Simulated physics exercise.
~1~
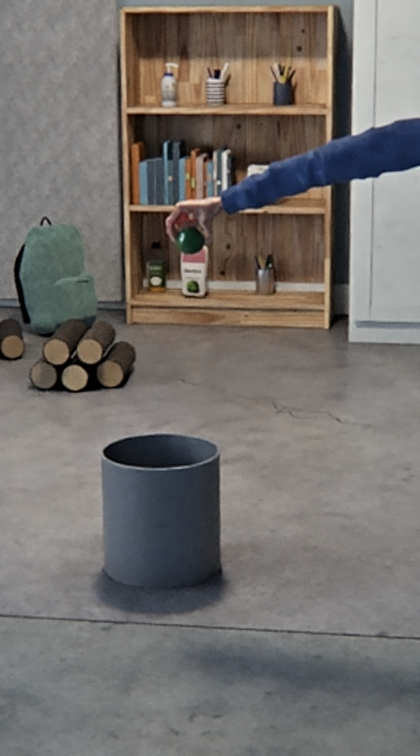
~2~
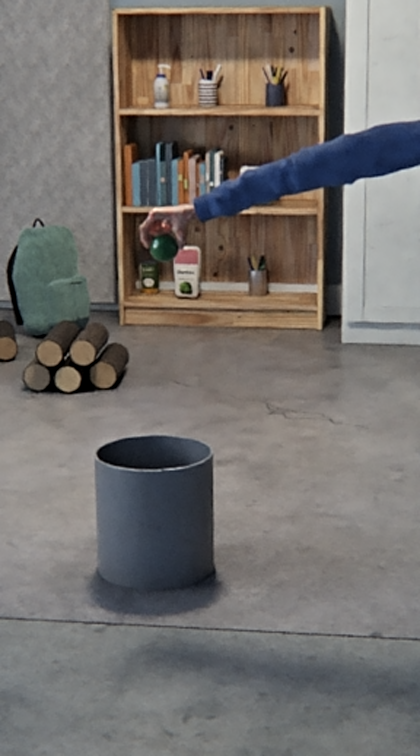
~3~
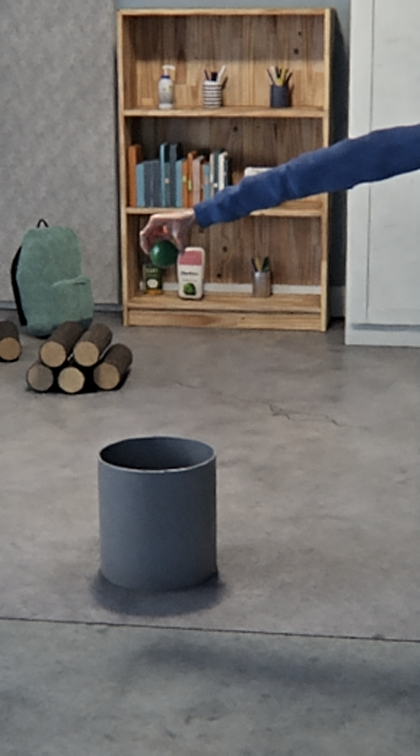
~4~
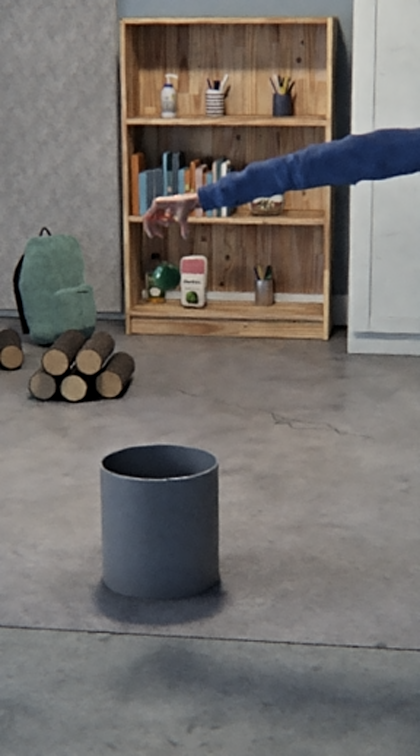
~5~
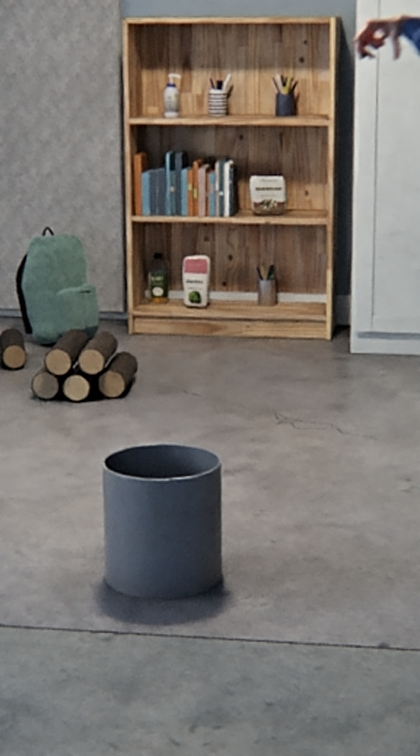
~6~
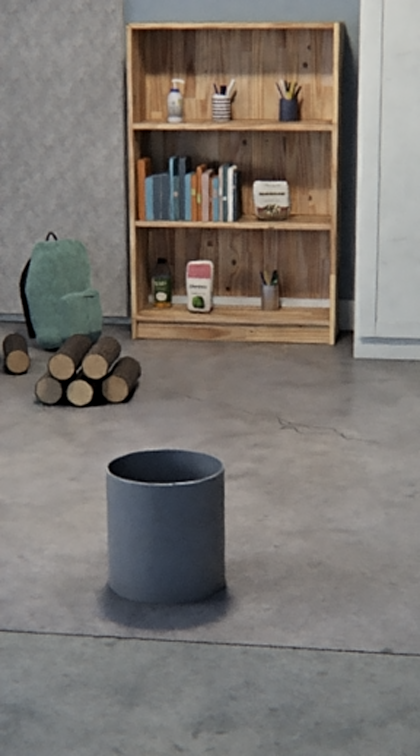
In a room with a grey concrete floor, seen from the front by a slightly swaying camera, an open dark grey container stands in the foreground. Behind it are a wooden bookshelf holding books, jars and pencil cups, with a green backpack and stacked logs to the left and a pale cabinet to the right. An arm in a blue sleeve reaches in from the right, holding a green apple high and shifting it a little left. The fingers open and the apple falls as the hand draws back out to the right. The apple drops into the container, ending hidden inside.
